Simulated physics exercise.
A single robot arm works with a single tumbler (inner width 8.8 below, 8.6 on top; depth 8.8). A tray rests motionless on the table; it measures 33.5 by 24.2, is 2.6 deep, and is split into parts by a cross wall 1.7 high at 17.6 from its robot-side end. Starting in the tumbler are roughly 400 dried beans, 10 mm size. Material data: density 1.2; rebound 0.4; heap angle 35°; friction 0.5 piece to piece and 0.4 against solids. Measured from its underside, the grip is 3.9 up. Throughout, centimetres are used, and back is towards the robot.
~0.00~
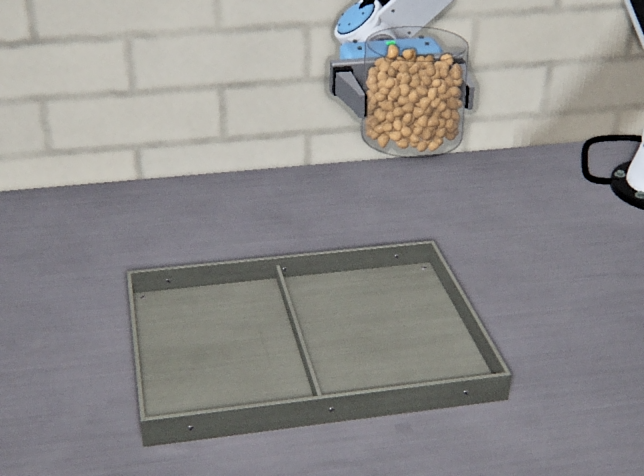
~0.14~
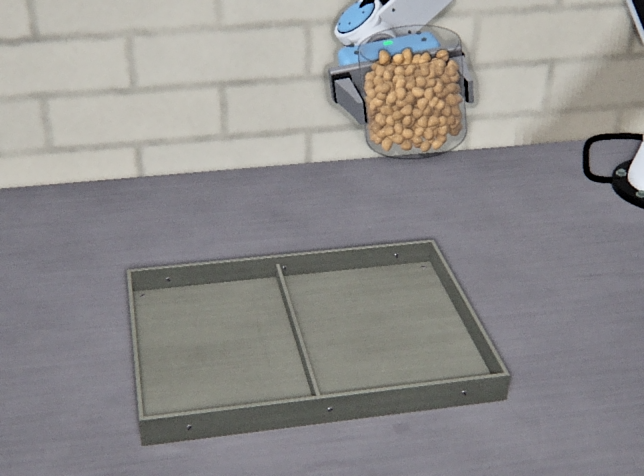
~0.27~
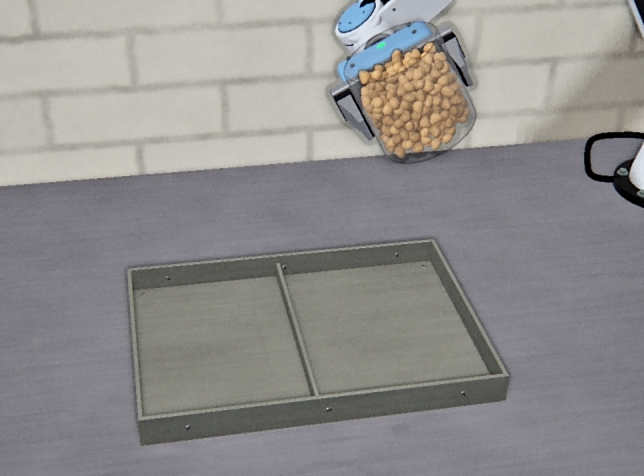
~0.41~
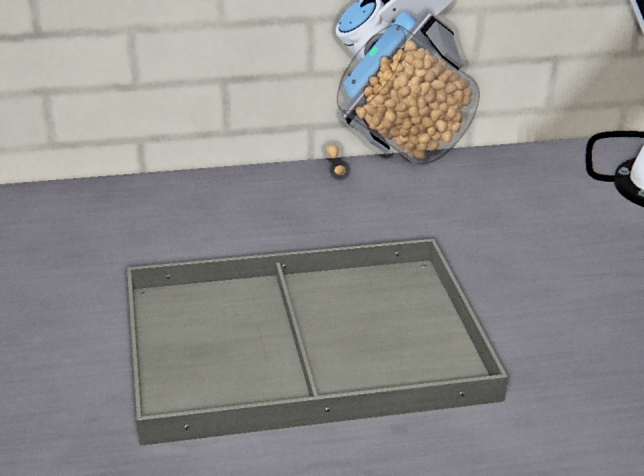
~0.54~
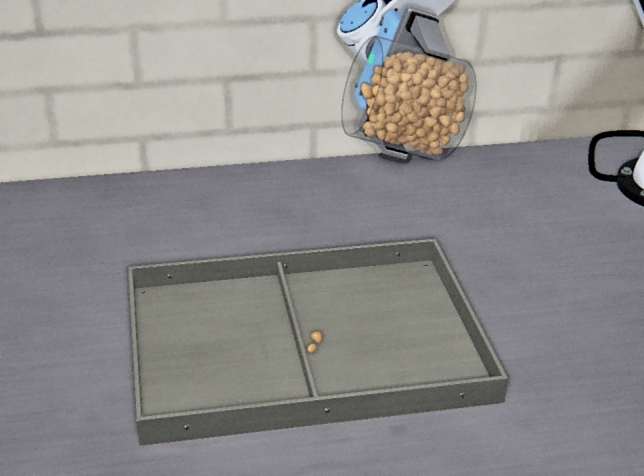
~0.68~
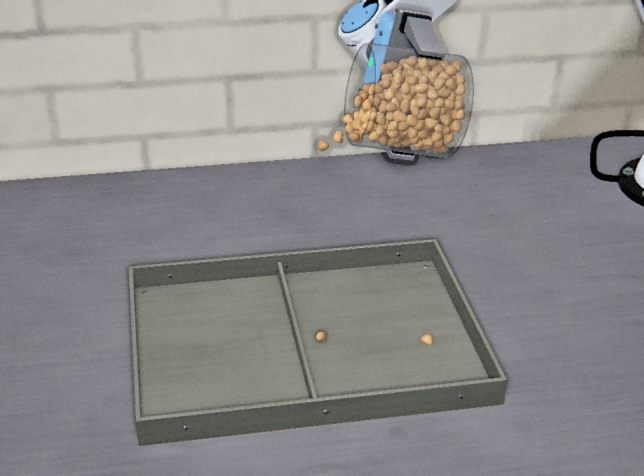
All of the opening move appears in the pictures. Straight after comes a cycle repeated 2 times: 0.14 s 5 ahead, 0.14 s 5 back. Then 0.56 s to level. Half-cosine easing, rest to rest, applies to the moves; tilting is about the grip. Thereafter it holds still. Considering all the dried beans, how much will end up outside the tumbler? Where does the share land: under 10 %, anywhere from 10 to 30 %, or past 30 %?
It lands past 30 %.
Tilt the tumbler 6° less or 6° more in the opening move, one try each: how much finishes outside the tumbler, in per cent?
45 and 70 percent.
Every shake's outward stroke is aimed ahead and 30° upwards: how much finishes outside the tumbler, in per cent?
Close to 70 in a hundred.
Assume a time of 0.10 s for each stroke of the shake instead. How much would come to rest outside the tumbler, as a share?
About 80 per cent, then.
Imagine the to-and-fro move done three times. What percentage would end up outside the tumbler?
That change gives some 65 percent.
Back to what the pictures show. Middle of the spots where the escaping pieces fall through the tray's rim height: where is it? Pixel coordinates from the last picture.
They come down centred close to (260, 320).
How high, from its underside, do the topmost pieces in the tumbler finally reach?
I'd say close to 7.5 cm.
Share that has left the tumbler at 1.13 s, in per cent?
Some 35 per cent.
After 1.13 s, tilted 78° forward, highest piece 27 above the table; 256 in the tumbler, 109 in the far-side part, 26 in the robot-side part, 12 in flight or on a rim.
After 1.58 s, tilted 27° forward, highest piece 29 above the table; 183 in the tumbler, 164 in the far-side part, 53 in the robot-side part, 2 on the table or floor, 1 in flight or on a rim.
After 2.00 s, level, highest piece 30 above the table; 183 in the tumbler, 165 in the far-side part, 53 in the robot-side part, 2 on the table or floor.
After 3.05 s, level, highest piece 30 above the table; 183 in the tumbler, 165 in the far-side part, 53 in the robot-side part, 2 on the table or floor.
In the end, 183 in the tumbler, 165 in the far-side part, 53 in the robot-side part, 2 on the table or floor. That is 55 % outside the tumbler.
